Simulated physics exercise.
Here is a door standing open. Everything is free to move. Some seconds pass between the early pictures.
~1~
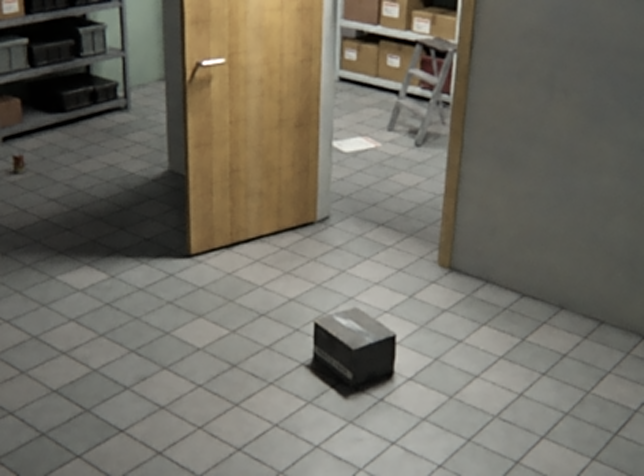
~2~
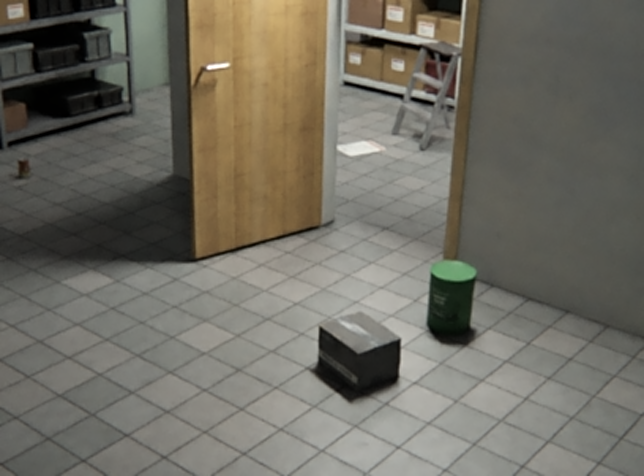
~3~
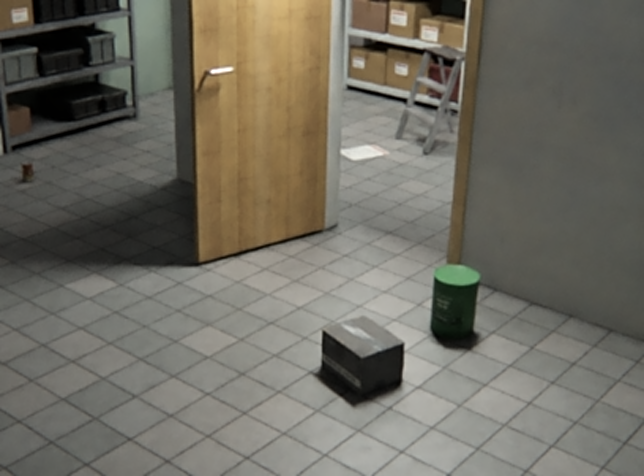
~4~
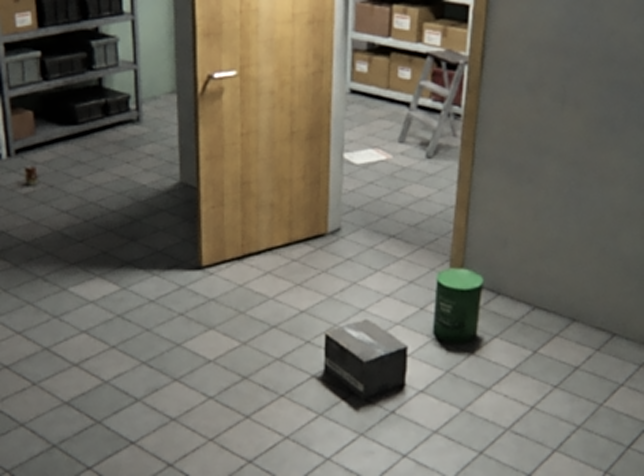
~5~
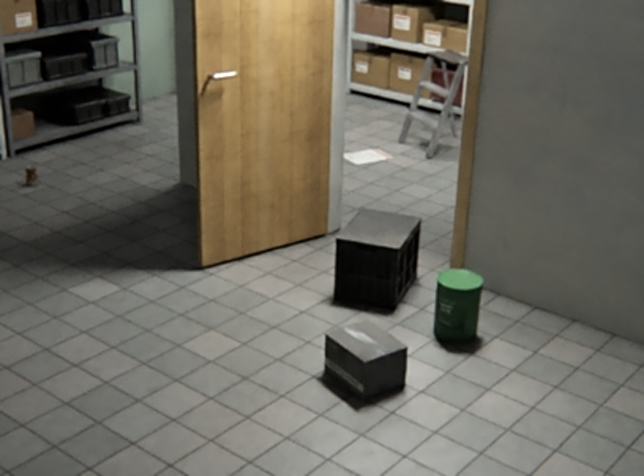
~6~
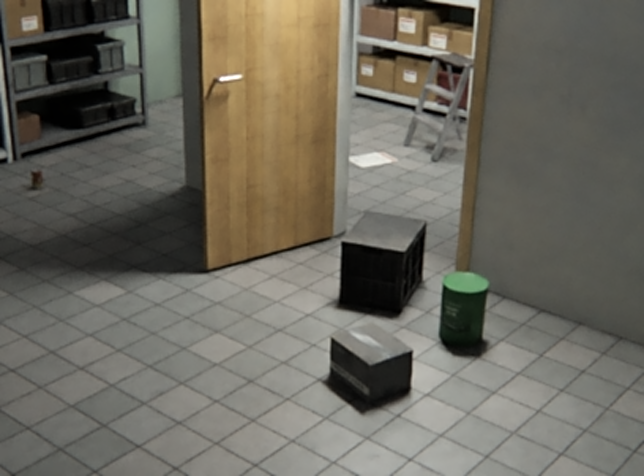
A wooden door stood wide open and still behind a small grey box on the tiled floor, while a green pail appeared to its right, then a larger black chest appeared behind them.
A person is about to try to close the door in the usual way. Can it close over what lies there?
Outcome: The door is blocked.
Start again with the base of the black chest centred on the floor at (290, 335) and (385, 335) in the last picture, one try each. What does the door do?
First try: It reaches the frame; second try: It reaches the frame.
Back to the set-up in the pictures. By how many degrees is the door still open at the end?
About 50°.
Then, 0.70 s past the last view, door 86° open.
Then, 1.10 s past the last view, door 67° open.
Finally, door 49° open; all 3 still in place. Final places as the last picture's camera would see them, black chest near (384, 261).
